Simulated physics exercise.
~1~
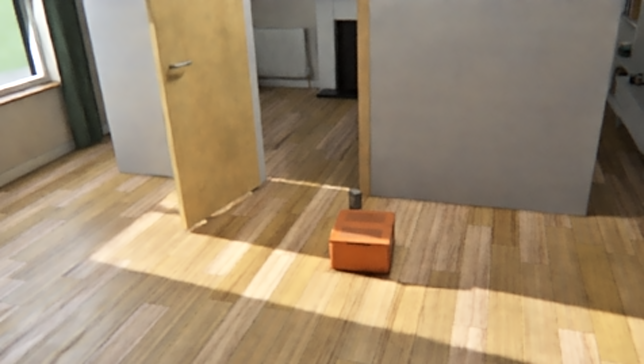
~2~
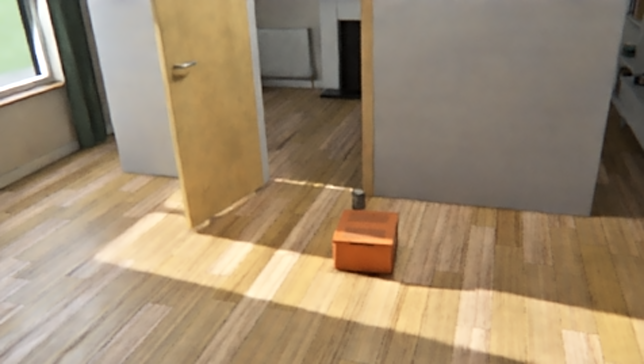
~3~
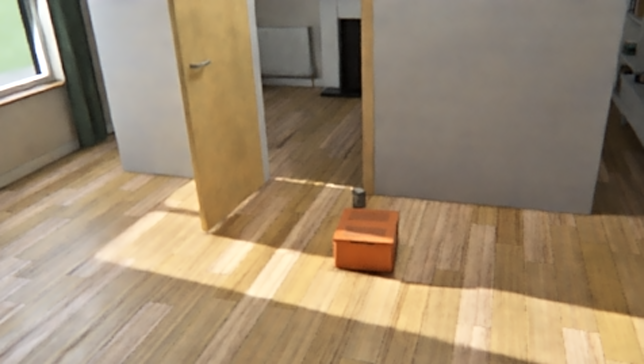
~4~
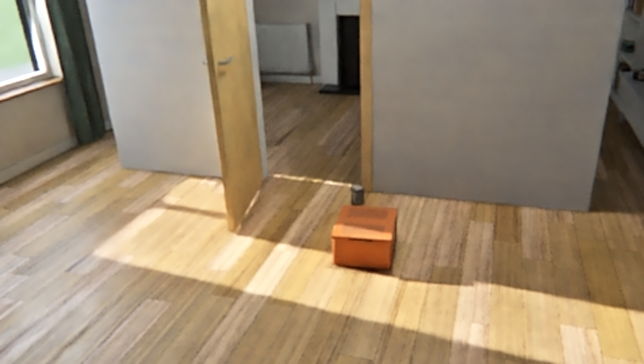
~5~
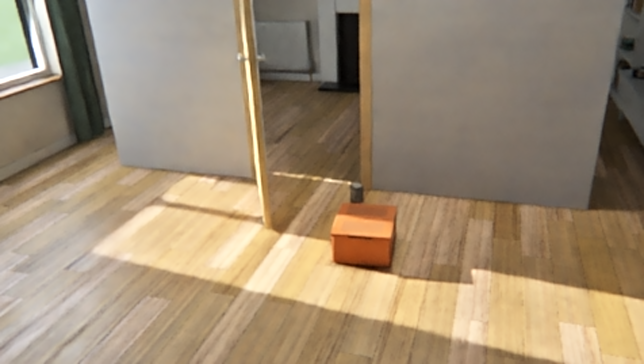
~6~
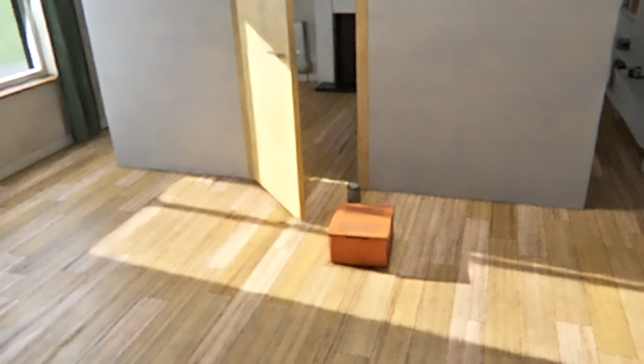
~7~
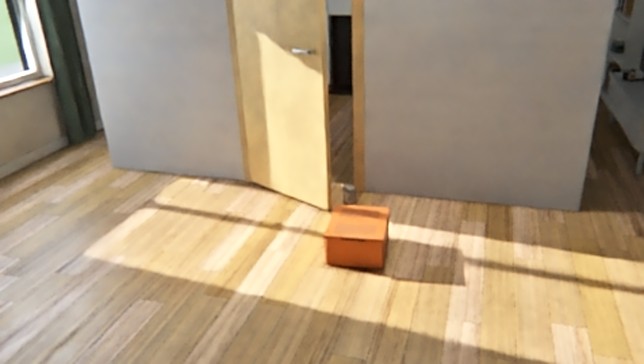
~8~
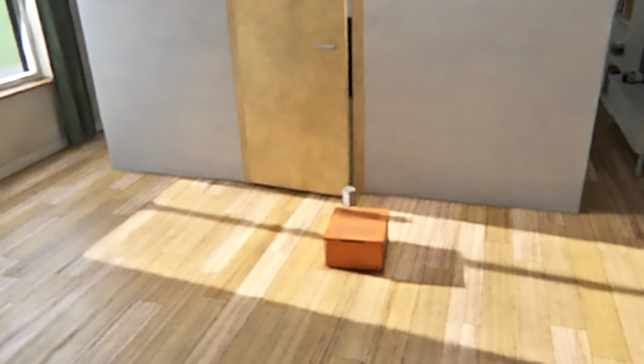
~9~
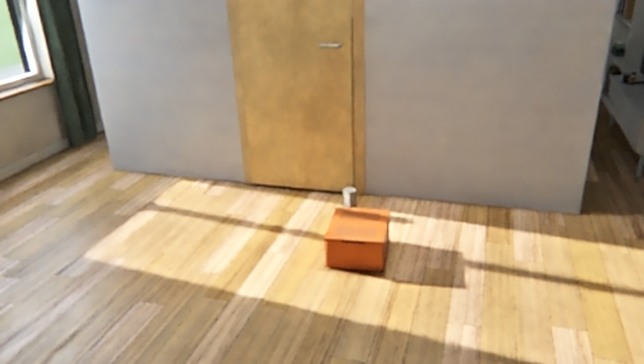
A wooden room door slowly swinging shut, ending closed behind an orange box and a small grey container on the sunlit floor.
